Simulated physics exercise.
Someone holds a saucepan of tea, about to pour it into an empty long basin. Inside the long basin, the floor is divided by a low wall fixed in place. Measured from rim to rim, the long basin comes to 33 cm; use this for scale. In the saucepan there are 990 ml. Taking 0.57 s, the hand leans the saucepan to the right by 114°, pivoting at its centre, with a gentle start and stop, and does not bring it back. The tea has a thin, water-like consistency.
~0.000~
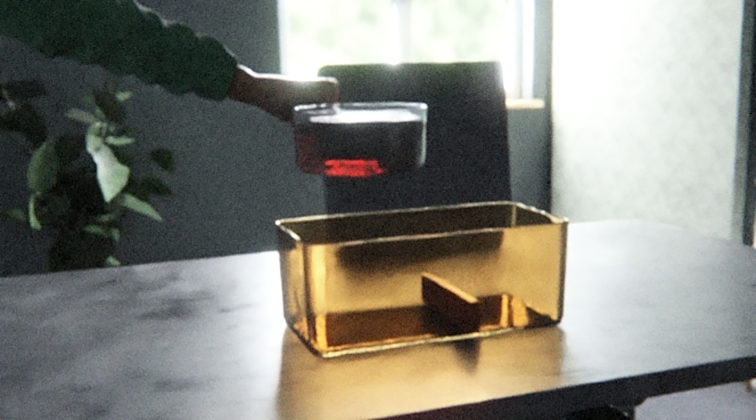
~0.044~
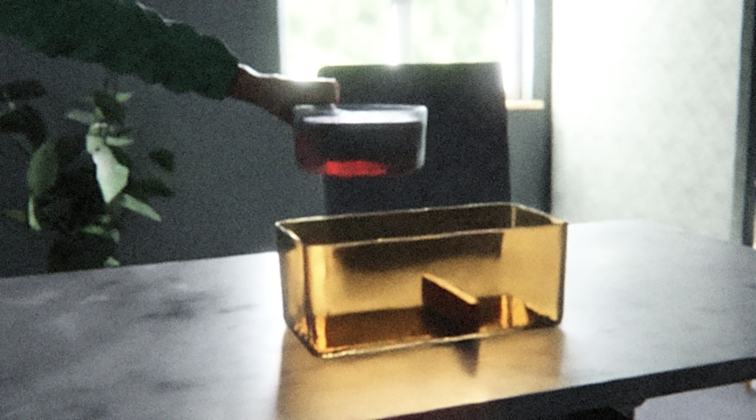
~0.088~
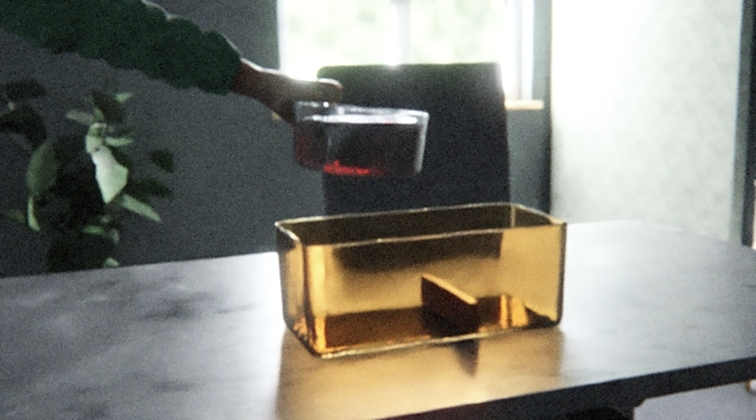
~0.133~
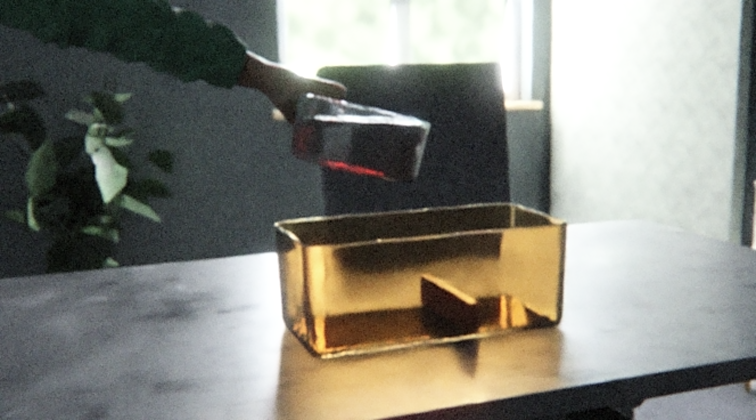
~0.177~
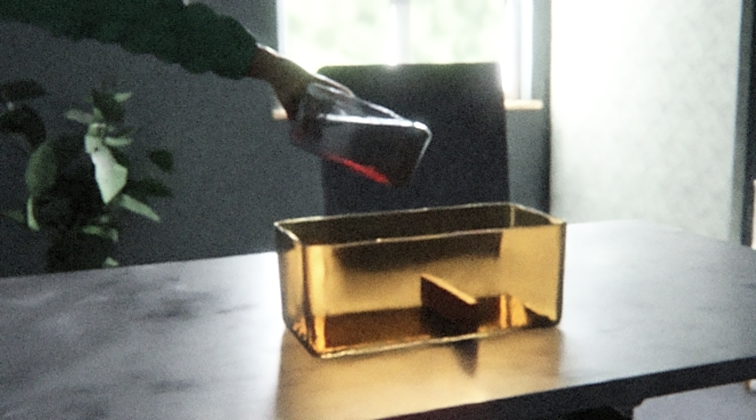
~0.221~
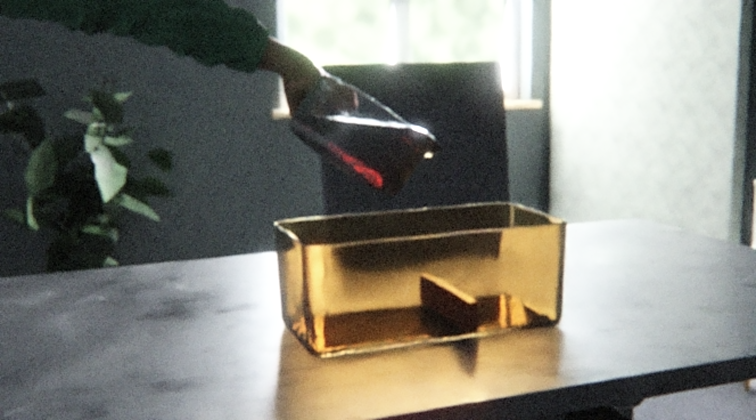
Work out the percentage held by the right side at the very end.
I would put it at 41 per cent.
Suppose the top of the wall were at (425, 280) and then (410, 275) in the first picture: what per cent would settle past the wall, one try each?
The first try gives 70 percent and the second 80 percent.
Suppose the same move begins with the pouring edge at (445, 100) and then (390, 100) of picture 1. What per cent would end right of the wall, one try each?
Respectively 55 and 25 %.
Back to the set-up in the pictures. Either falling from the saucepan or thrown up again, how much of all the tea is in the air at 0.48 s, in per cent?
Around 24 in a hundred.
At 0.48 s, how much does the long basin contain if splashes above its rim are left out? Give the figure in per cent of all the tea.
62 %, roughly.
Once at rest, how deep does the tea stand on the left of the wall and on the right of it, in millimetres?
About 18 mm left, about 22 mm right.
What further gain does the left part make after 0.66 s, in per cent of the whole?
Roughly 12 percent.
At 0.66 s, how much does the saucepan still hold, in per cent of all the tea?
Near 2 percent, more or less.
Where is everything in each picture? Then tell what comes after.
In the first picture, it leans 0°; its right rim is at (420, 107); the tea meets the walls at (297, 122) and (416, 116); the long basin's rim runs from (290, 235) to (539, 213); the wall's top is at (448, 287).
In the second picture, it leans 2°; its right rim is at (421, 110); the tea meets the walls at (298, 122) and (416, 118).
In the third picture, it leans 7°; its right rim is at (422, 116); the tea meets the walls at (298, 120) and (418, 120).
In the fourth picture, it leans 15°; its right rim is at (423, 125); the tea meets the walls at (299, 119) and (420, 123).
In the fifth picture, it leans 25°; its right rim is at (424, 138); the tea meets the walls at (298, 120) and (420, 132); 2 per cent is over the edge.
In the sixth picture, it leans 37°; its right rim is at (422, 151); the tea meets the walls at (296, 116) and (407, 134); 8 per cent is over the edge.
After 0.48 s the tilt is 107° and 13 per cent is still to pour, 21 is left of the wall and 41 right of it.
After 0.66 s the tilt is 114° and 2 per cent is still to pour, 44 is left of the wall and 42 right of it.
After 0.86 s the tilt is 114° and 0 per cent is still to pour, 52 is left of the wall and 44 right of it.
After 1.07 s the tilt is 114° and 0 per cent is still to pour, 56 is left of the wall and 41 right of it.
In the end 56 per cent lies left of the wall, 41 right of it and 3 outside.
